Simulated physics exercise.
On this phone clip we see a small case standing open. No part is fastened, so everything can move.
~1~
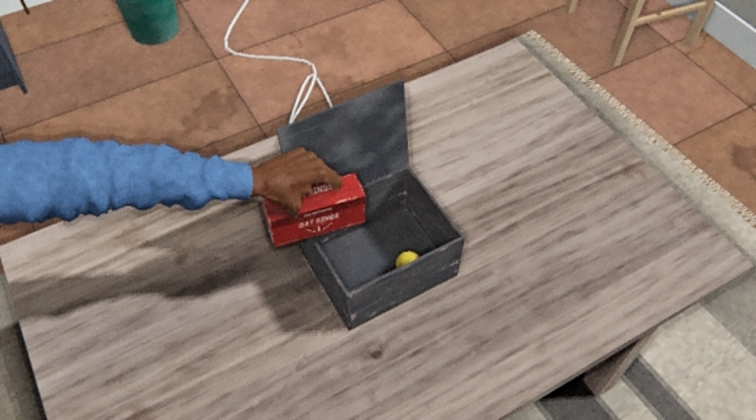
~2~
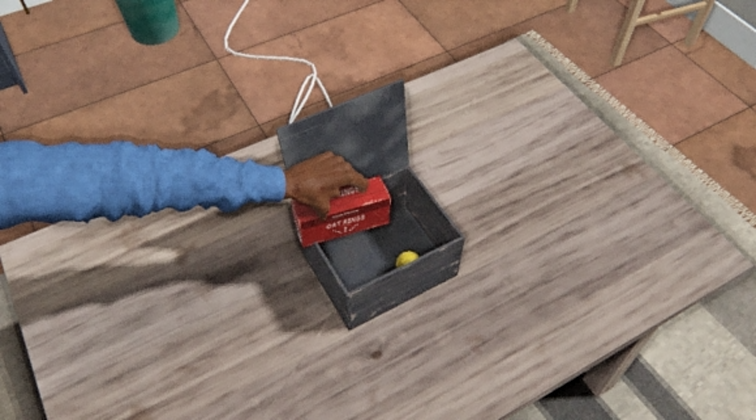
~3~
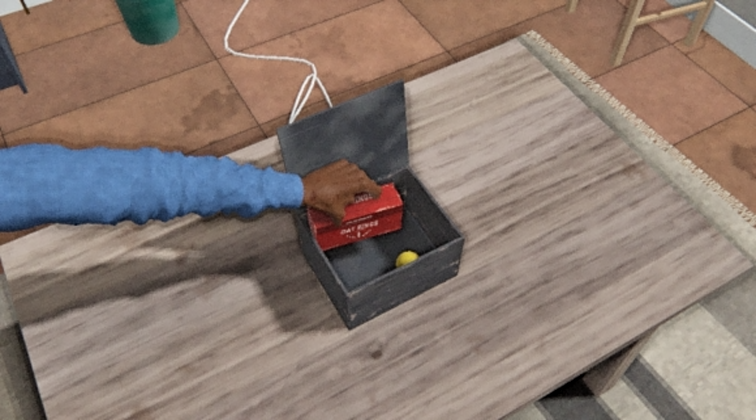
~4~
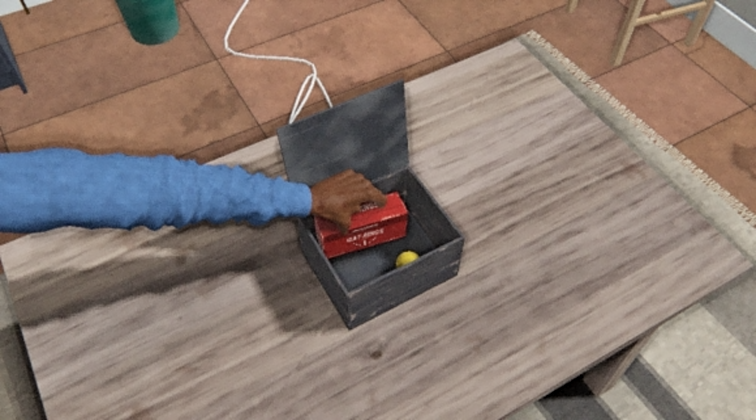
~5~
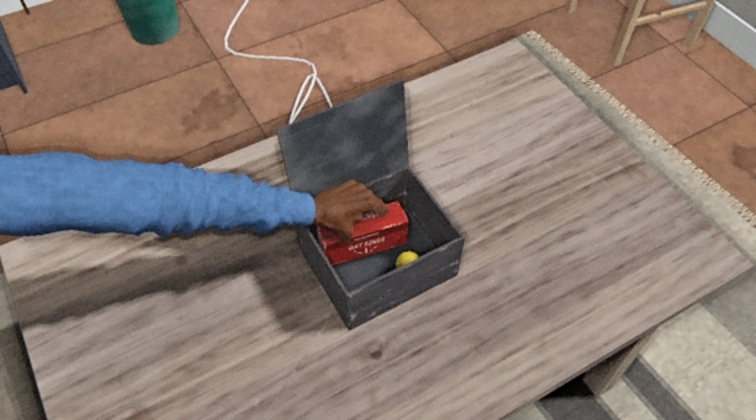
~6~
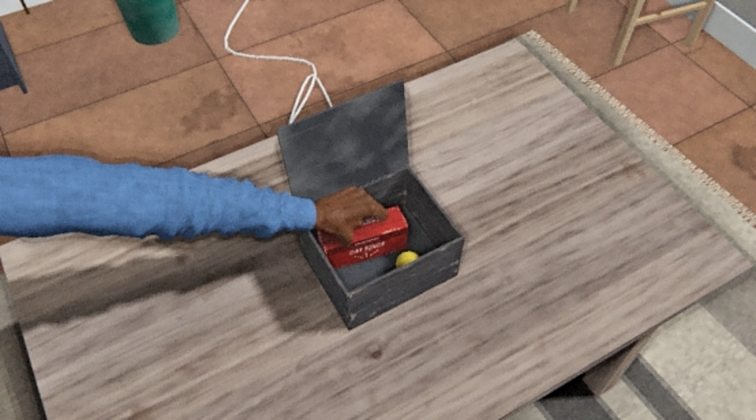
Red carton held by a blue-sleeved hand moving right over an open dark case, then lowering inside beside a yellow ball.
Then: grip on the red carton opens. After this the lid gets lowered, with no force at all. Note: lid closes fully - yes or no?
Yes.
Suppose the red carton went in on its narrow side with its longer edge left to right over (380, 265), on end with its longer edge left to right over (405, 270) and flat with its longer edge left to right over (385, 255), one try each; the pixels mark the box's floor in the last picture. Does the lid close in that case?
Trial 1: Lid fully lowered. Trial 2: Lid fully lowered. Trial 3: Lid fully lowered.
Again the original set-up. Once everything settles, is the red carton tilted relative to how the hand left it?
After all that, it keeps its set angle.
Then, 1.40 s past the last view, lid 73° above the rim.
Then, 1.90 s past the last view, lid 28° above the rim.
Finally, lid shut; both still in place. Final places as the last picture's camera would see them, red carton near (363, 239).
